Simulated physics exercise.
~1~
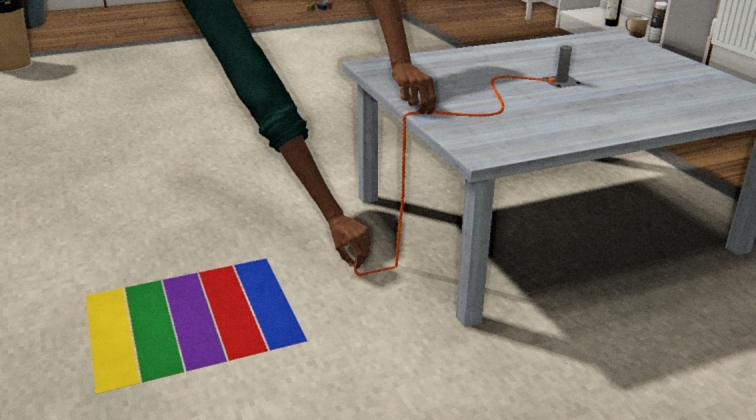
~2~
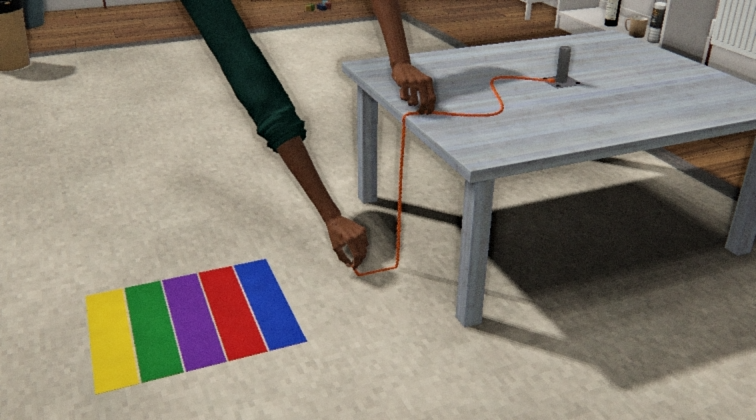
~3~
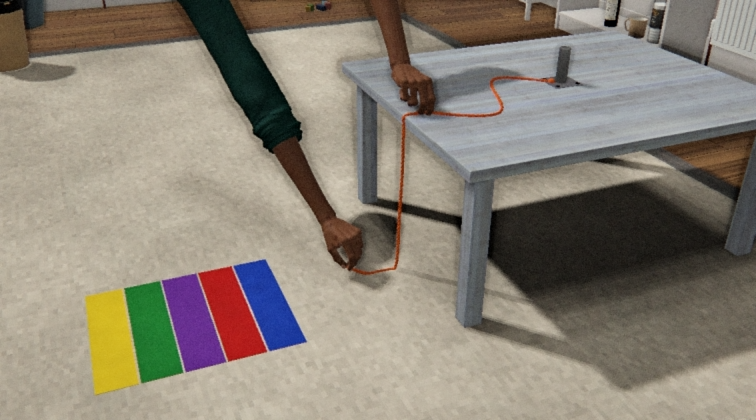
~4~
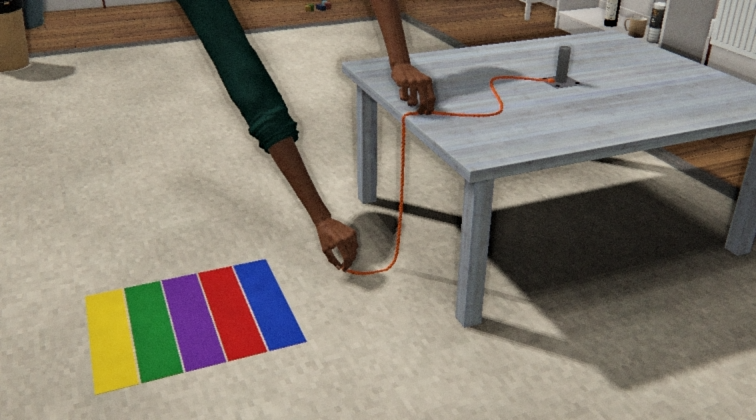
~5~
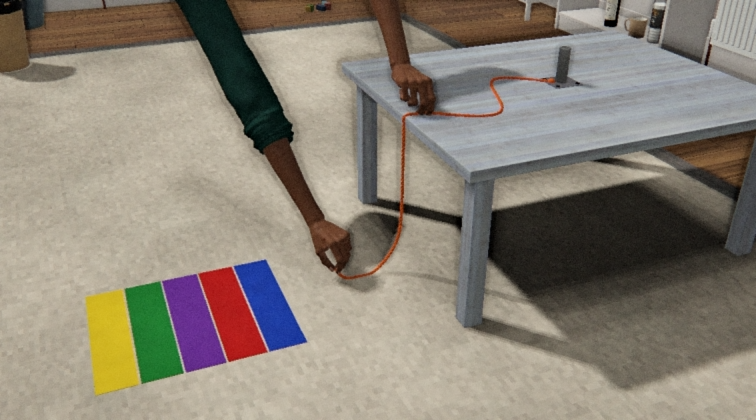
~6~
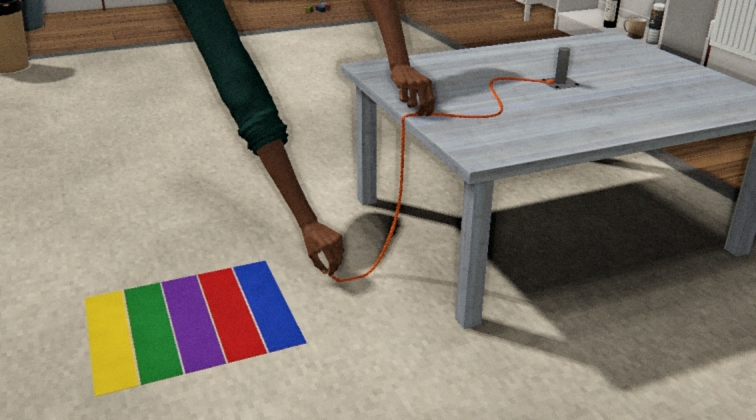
In a room with a pale floor, seen from above at an angle, a grey-blue bench stands at the right. An orange-red cord runs from a small grey post across the benchtop, under one hand and over the edge, while a mat striped yellow, green, purple, red and blue lies at left. The dark-sleeved arm's lower hand draws the cord's end slightly left along the floor, its hanging length bending into a curve.
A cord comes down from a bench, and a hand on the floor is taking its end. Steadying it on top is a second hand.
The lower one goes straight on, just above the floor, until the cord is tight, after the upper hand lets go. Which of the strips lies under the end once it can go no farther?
The green one.
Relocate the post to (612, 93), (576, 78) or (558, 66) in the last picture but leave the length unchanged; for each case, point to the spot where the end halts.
Roughly (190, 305), (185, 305) and (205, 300).
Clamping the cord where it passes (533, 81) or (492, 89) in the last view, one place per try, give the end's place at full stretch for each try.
(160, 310), (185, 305).
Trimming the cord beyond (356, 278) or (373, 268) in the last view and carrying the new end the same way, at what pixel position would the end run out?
(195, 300) and (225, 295).
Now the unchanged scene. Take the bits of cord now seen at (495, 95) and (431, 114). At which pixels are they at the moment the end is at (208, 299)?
Point 1 - (471, 102); point 2 - (384, 159).
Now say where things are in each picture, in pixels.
End (355, 265); blue (281, 329); red (242, 338); purple (201, 348); green (159, 358); yellow (115, 369), in the first picture.
End (353, 266); cord through (520, 78) (496, 93) (481, 116) (405, 118) (400, 193) (398, 257), in the second picture.
End (348, 267), in the third picture.
End (342, 268); cord through (519, 78) (496, 93) (481, 116) (405, 119) (402, 193) (396, 257), in the fourth picture.
End (336, 270), in the fifth picture.
End (328, 272); cord through (519, 79) (495, 95) (480, 117) (405, 120) (400, 194) (380, 258), in the sixth picture.
Soon after, end near (208, 299); over red.
Then, end near (173, 307); over purple.
At full stretch, end near (151, 312); over green. It gets as far as the green strip.
